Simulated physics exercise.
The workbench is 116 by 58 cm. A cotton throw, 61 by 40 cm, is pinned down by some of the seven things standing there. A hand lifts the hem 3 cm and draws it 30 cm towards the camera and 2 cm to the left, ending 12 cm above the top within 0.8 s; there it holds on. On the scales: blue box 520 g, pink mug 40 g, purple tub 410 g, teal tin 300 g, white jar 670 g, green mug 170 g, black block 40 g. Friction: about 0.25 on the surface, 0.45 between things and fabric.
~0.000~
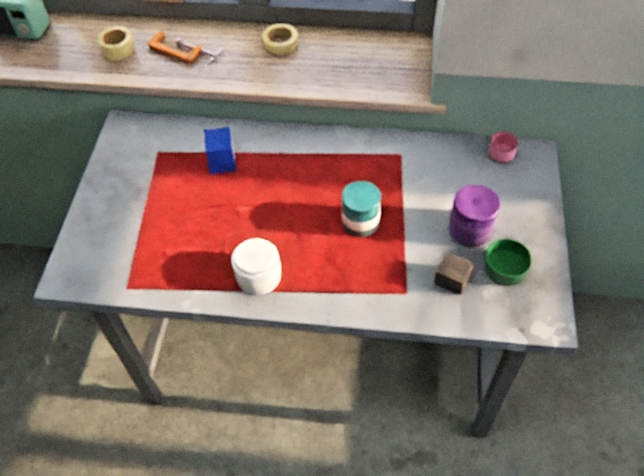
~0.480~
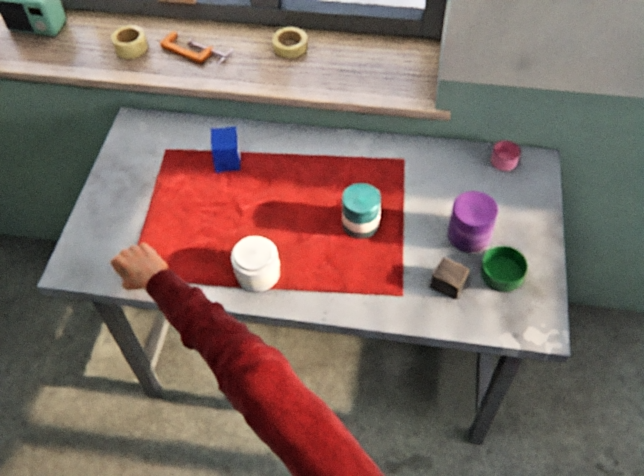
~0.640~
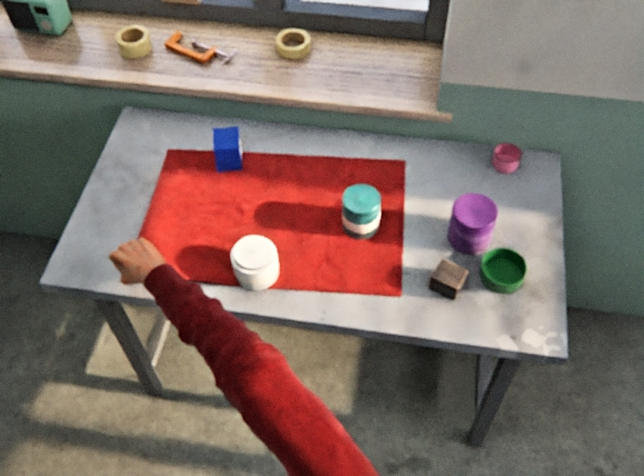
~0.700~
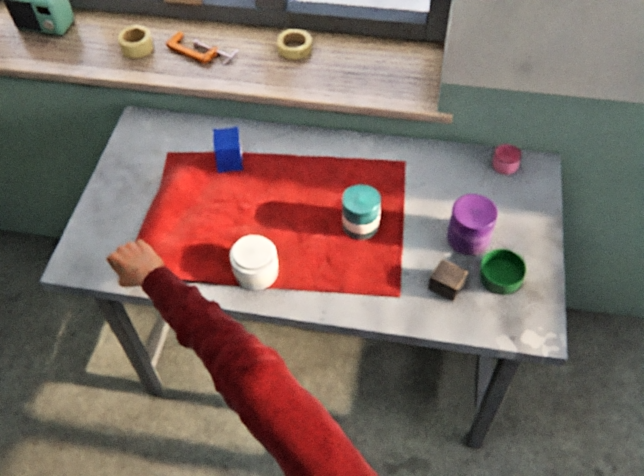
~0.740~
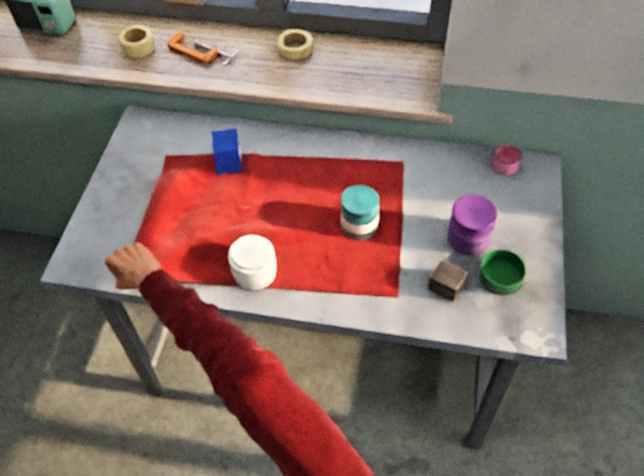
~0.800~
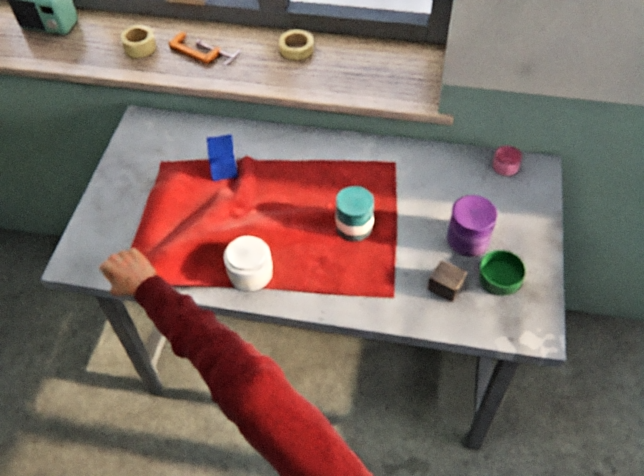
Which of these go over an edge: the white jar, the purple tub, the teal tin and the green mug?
Result: White jar falls off, purple tub remains up there, teal tin remains up there, green mug stays on.
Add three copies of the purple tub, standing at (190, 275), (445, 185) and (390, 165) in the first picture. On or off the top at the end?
In that order: Goes over, stays up, remains.
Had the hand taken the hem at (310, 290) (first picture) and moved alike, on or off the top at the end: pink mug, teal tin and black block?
In that case: Pink mug remains, teal tin goes over, black block stays on.
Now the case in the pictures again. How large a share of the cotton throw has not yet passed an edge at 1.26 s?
Some 70 per cent of it.
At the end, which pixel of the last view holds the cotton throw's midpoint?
Around (181, 280).
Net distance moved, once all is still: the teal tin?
About: Teal tin 25 cm.
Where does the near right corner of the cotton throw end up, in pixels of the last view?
At about (327, 319).
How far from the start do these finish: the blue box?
Blue box 40 cm.
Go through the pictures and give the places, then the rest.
In the first frame, white jar (255, 255); purple tub (477, 202); teal tin (361, 196); green mug (509, 257); cotton throw corners (127, 289) (158, 152) (401, 155) (407, 294).
In the second frame, cotton throw corners (166, 149) (404, 159); grip (126, 277).
In the third frame, cotton throw corners (168, 149) (405, 161); grip (125, 272).
In the fourth frame, cotton throw corners (168, 152) (405, 162); grip (123, 274).
In the fifth frame, blue box (225, 140); cotton throw corners (166, 155) (403, 162); grip (121, 277).
In the sixth frame, white jar (246, 252); purple tub (475, 212); teal tin (355, 200); green mug (503, 268); cotton throw corners (161, 162) (395, 162) (394, 298); grip (116, 283).
By 1.0 s, 95 % of the cotton throw is still over the top; teal tin 8 cm off its start, white jar 7 cm off its start, blue box 13 cm off its start.
By 1.1 s, 85 % of the cotton throw is still over the top; teal tin 14 cm off its start, white jar 14 cm off its start, blue box 22 cm off its start.
By 1.3 s, 70 % of the cotton throw is still over the top; white jar 26 cm off its start at (181, 363), teal tin 23 cm off its start at (263, 231), blue box 32 cm off its start at (136, 223).
By 1.4 s, 60 % of the cotton throw is still over the top; white jar over the edge, teal tin 27 cm off its start, blue box 37 cm off its start.
By 3.0 s, 60 % of the cotton throw is still over the top; white jar over the edge, teal tin 26 cm off its start at (253, 242), purple tub 0 cm off its start at (475, 212), green mug 0 cm off its start at (504, 268).
